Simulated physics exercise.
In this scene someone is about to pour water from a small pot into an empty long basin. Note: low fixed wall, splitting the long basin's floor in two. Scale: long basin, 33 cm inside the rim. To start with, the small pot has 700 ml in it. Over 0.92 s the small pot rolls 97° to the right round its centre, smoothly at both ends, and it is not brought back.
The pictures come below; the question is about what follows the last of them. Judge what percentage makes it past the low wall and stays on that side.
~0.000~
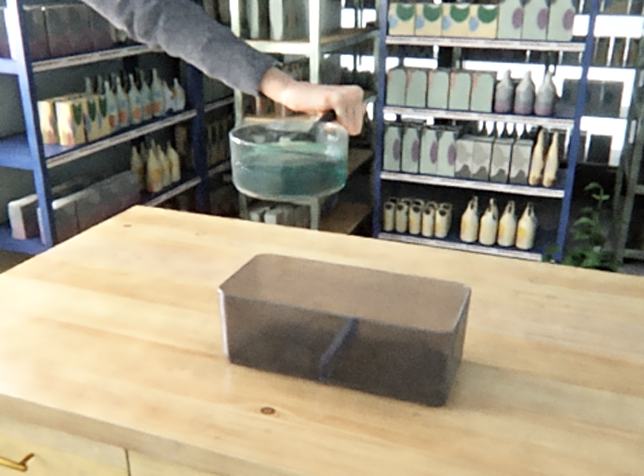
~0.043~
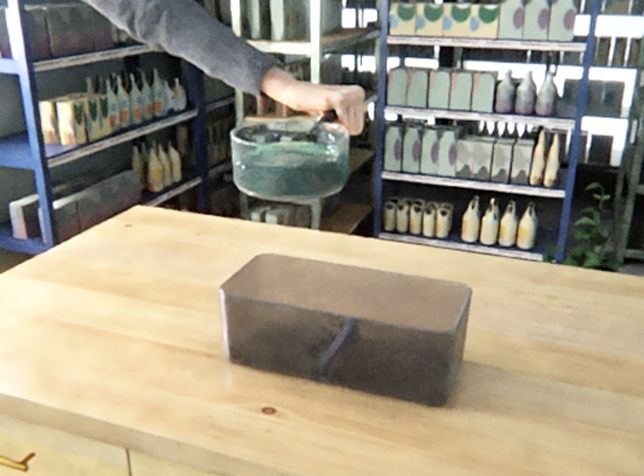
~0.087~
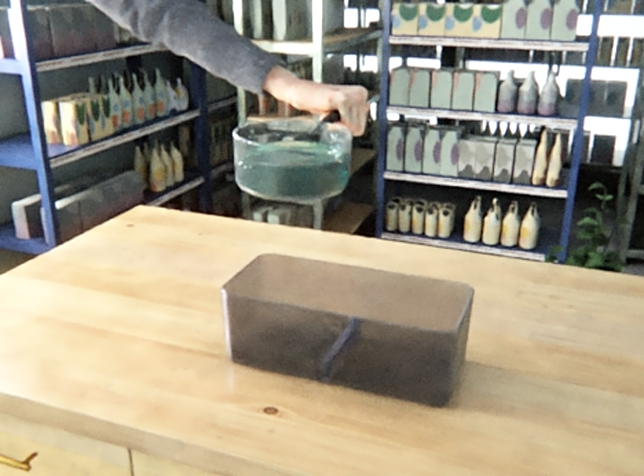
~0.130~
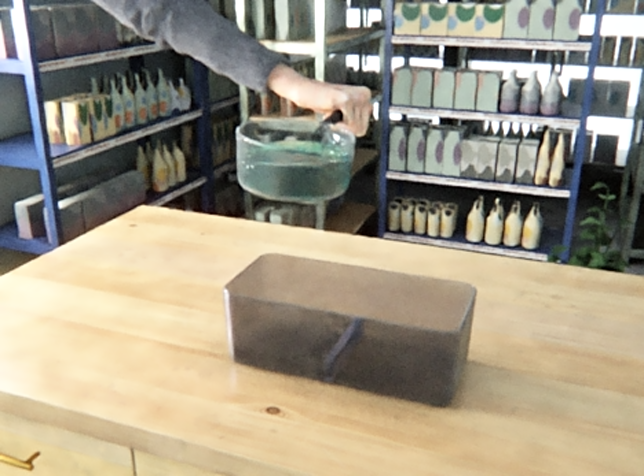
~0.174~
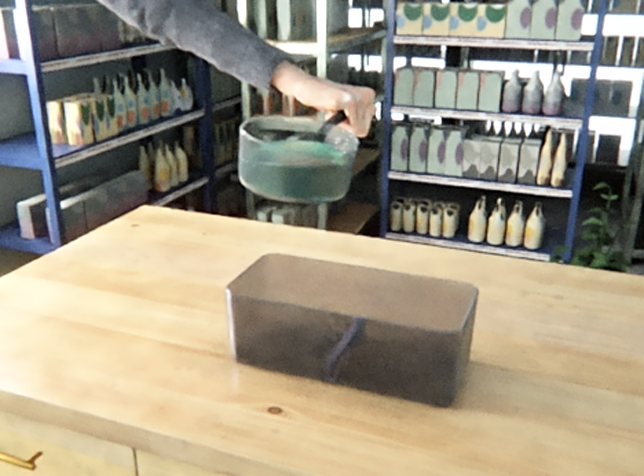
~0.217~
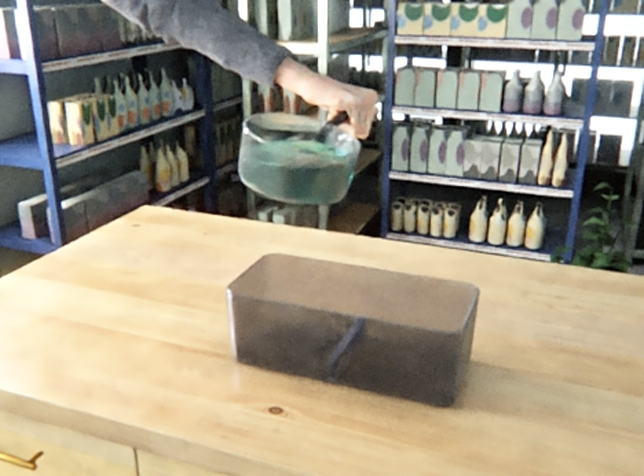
Some 86 per cent makes it over and stays.
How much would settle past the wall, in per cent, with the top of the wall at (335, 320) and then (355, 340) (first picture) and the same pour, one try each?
In order, 95 and 75 per cent.
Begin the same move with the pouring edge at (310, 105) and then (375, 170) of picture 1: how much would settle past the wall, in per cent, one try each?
Result: 70 per cent, then 90 per cent.
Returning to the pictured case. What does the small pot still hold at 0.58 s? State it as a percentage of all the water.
Near 60 in a hundred.
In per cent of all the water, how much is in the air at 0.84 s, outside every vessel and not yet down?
Something like 16 per cent of the total.
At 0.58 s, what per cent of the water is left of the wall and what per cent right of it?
Around 0 percent on the left and 3 on the right.
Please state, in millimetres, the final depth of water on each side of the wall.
Depths at rest: Left around 4 mm, right around 26 mm.
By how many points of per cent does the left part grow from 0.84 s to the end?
It comes to about 10 per cent.
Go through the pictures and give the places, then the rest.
The first frame shows tilt 0°; pouring edge (344, 139); surface from (242, 149) to (343, 159); the long basin's rim runs from (238, 272) to (463, 309); the wall's top is at (341, 338).
The second frame shows tilt 1°; pouring edge (345, 140); surface from (243, 149) to (344, 159).
The third frame shows tilt 2°; pouring edge (348, 142); surface from (246, 148) to (346, 160).
The fourth frame shows tilt 5°; pouring edge (351, 144); surface from (248, 148) to (349, 161).
The fifth frame shows tilt 8°; pouring edge (354, 148); surface from (250, 147) to (351, 162).
The sixth frame shows tilt 13°; pouring edge (356, 153); surface from (251, 147) to (352, 162).
Then, 0.58 s in, the tilt is 68° and 61 per cent is still to pour, 0 is left of the wall and 3 right of it.
Then, 0.84 s in, the tilt is 95° and 15 per cent is still to pour, 3 is left of the wall and 66 right of it.
Then, 1.12 s in, the tilt is 97° and 2 per cent is still to pour, 11 is left of the wall and 83 right of it.
Then, 1.42 s in, the tilt is 97° and 0 per cent is still to pour, 12 is left of the wall and 86 right of it.
Finally, 13 per cent lies left of the wall, 86 right of it and 1 outside.
